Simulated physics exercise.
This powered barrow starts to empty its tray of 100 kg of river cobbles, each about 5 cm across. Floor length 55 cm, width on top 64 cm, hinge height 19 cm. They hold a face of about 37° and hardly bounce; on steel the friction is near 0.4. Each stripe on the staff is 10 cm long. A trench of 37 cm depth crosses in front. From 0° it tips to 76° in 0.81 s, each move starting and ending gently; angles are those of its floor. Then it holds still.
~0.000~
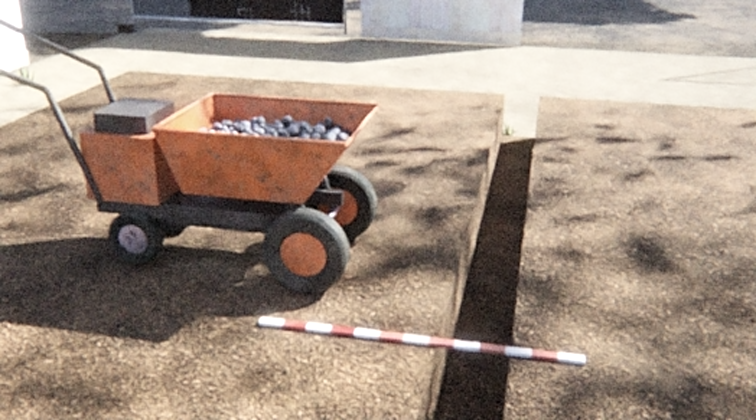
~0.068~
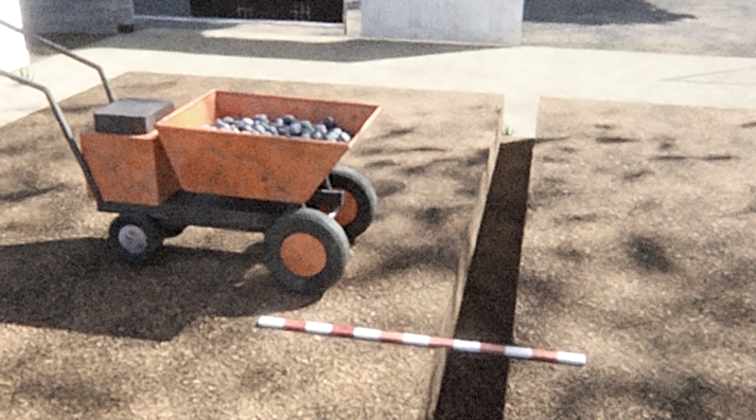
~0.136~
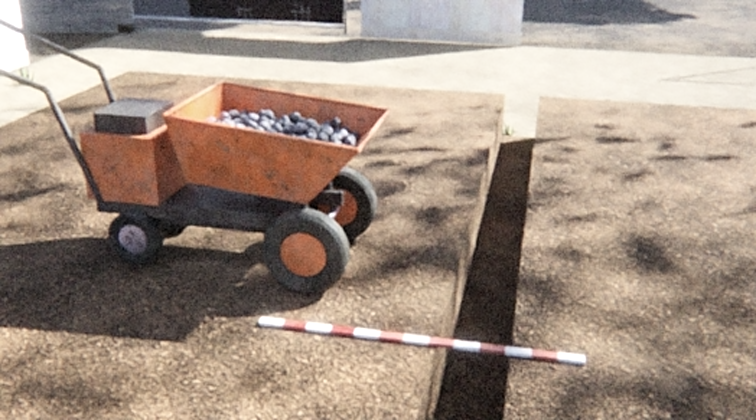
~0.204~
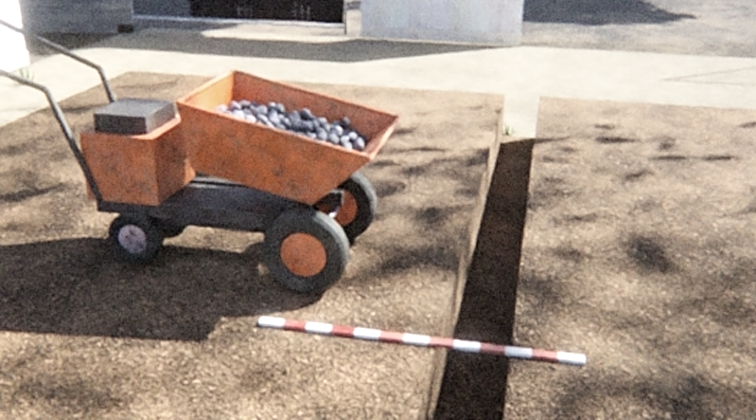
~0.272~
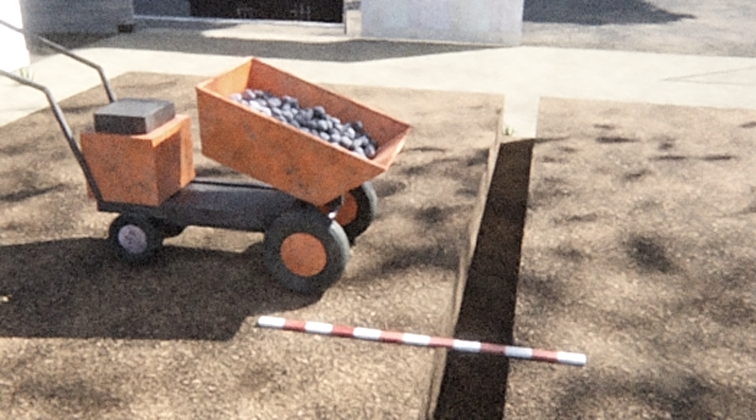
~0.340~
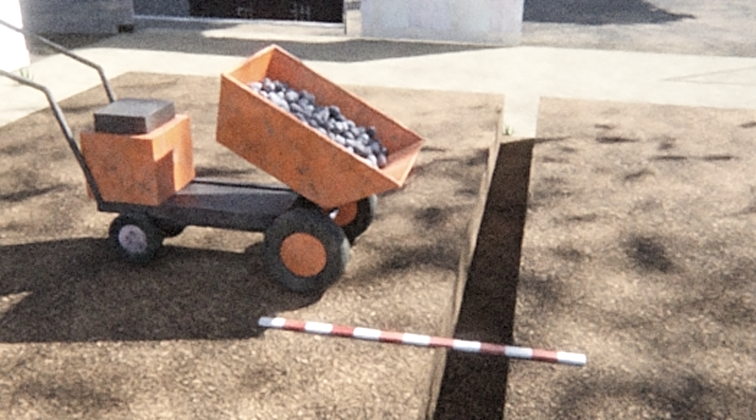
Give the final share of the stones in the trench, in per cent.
About 96 per cent.
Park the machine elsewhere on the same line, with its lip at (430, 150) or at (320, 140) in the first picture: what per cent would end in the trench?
Near 15 per cent from the first place, 70 from the second.
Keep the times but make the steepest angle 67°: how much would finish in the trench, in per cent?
Then about 95 per cent.
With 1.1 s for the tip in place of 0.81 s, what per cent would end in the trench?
Then about 100 per cent.
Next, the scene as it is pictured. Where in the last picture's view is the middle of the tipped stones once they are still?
Near (486, 330).
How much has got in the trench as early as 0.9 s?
Some 35 per cent.
After 0.6 s the floor is at 64°; 100 % in the tray; the foremost stones are at (415, 226).
After 0.9 s the floor is at 76°; 66 % in the tray, 1 % short of the trench, 33 % in the trench; the foremost stones are at (510, 315).
After 1.3 s the floor is at 76°; 17 % in the tray, 1 % short of the trench, 78 % in the trench, 4 % past the trench; the foremost stones are at (599, 284).
After 3.2 s the floor is at 76°; 0 % in the tray, 96 % in the trench, 4 % past the trench; the foremost stones are at (677, 292).
